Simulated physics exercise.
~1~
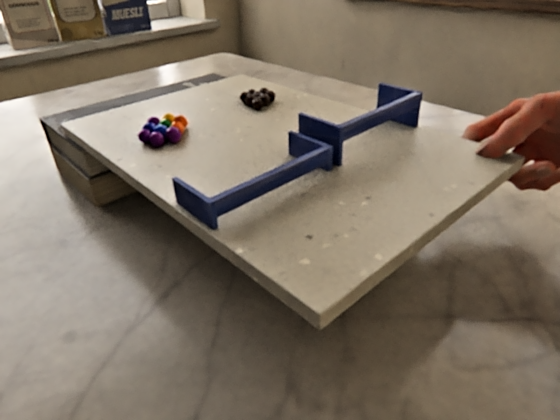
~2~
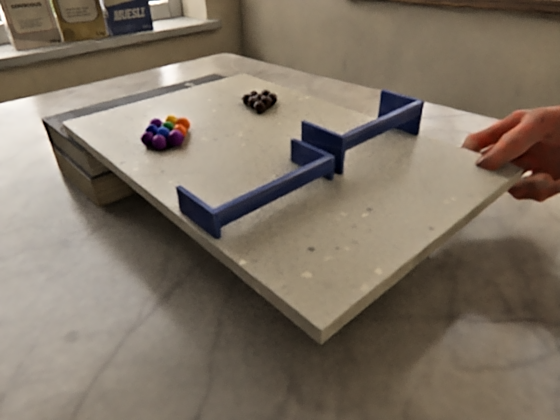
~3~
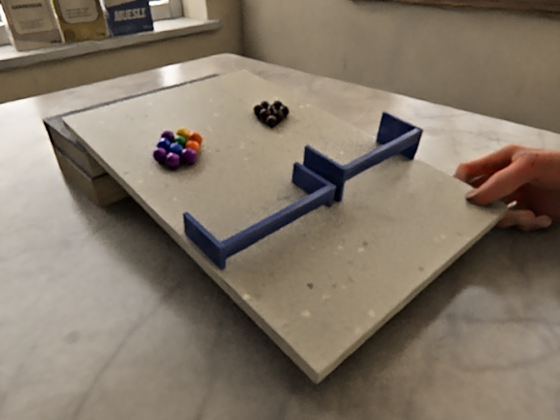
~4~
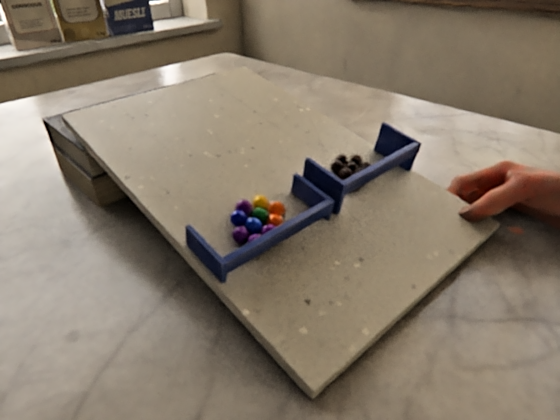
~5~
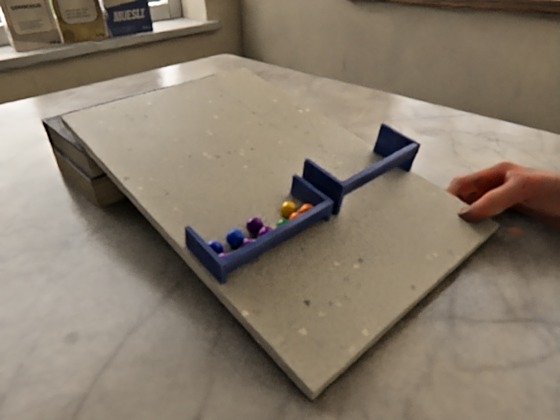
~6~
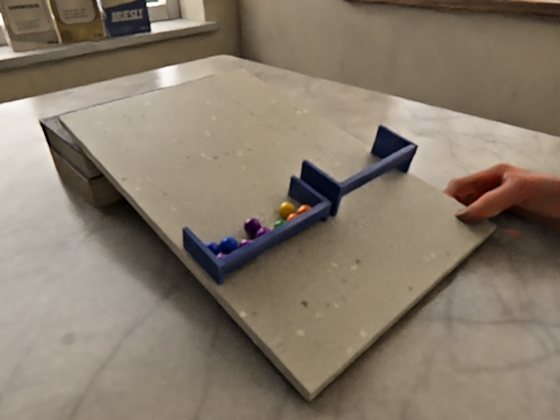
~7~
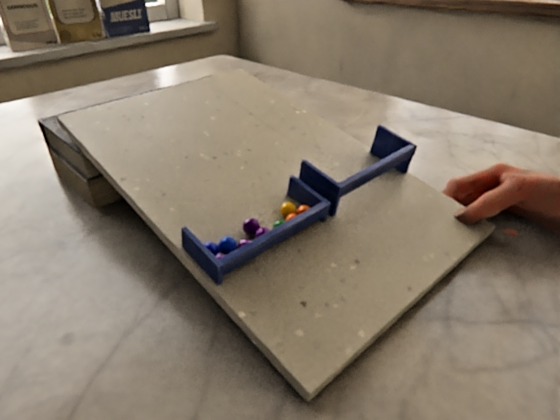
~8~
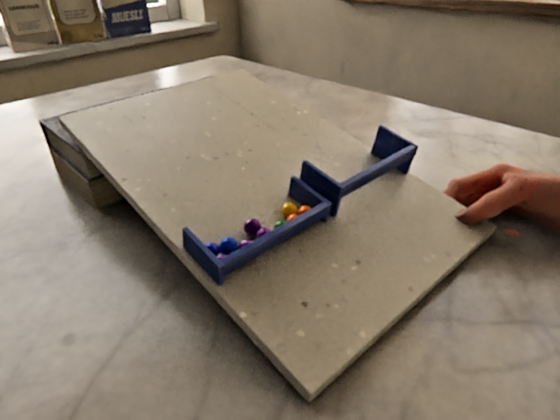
To begin with, a pale board rests on a stack of books at its left end while a hand holds the right end up, with a cluster of colourful balls and a cluster of dark ones above two blue gates. The hand lowers its end, and the slope steepens. Both clusters start rolling down towards the gates. The colourful balls reach the near gate as the dark ones arrive at the far gate. The dark balls slip beneath and go out of sight, while the colourful ones spread along the near gate and stay there, the hand still at the board's edge.
